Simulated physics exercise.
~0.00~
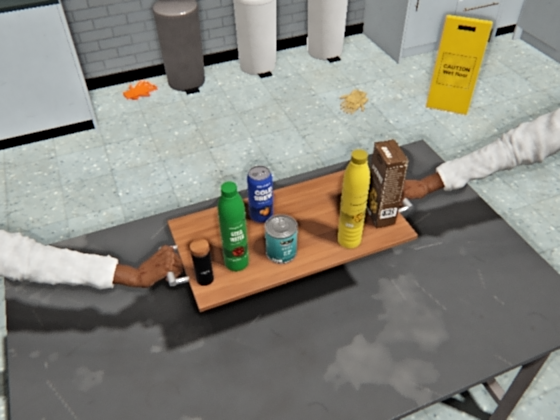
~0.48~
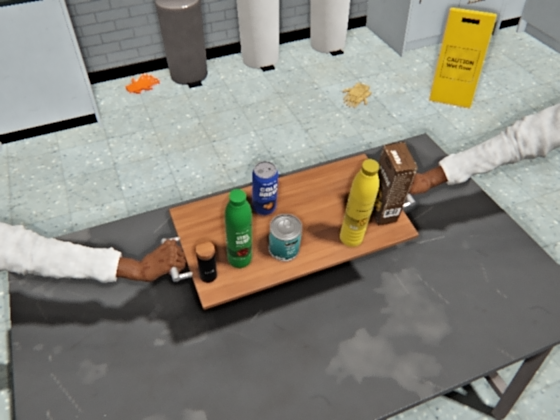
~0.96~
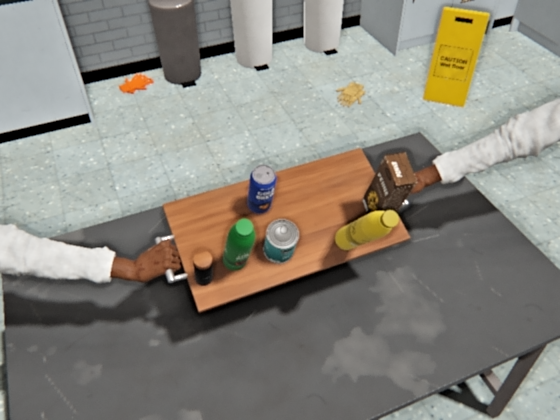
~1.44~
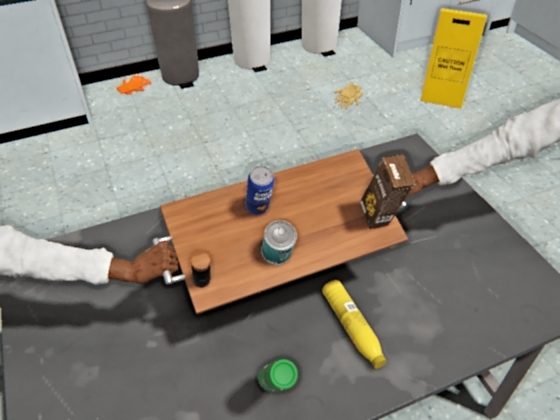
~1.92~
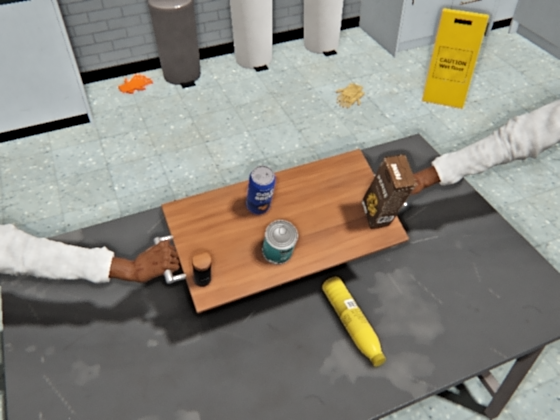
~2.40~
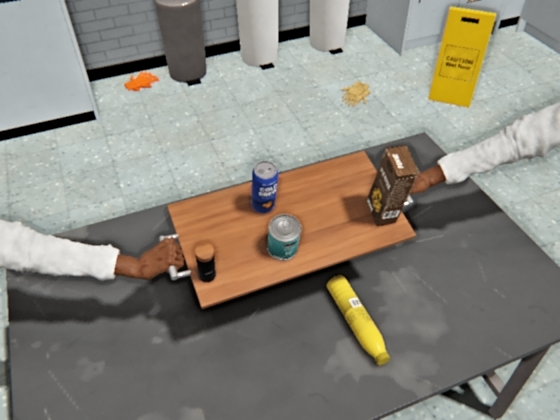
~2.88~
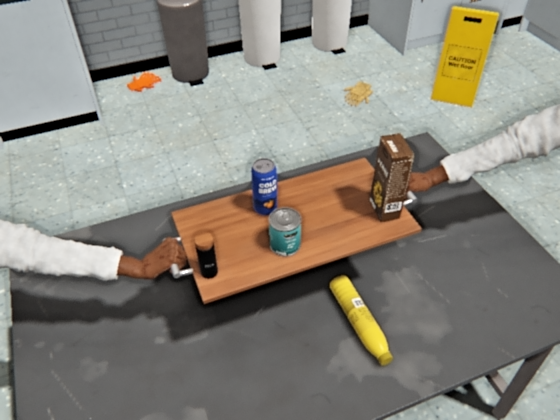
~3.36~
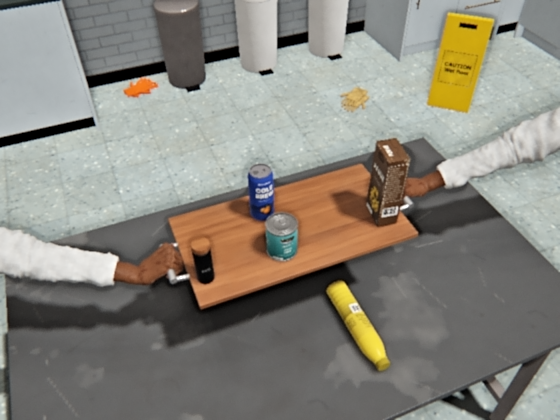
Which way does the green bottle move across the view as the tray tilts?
The green bottle moves down the view, leaving the near edge of the tray.
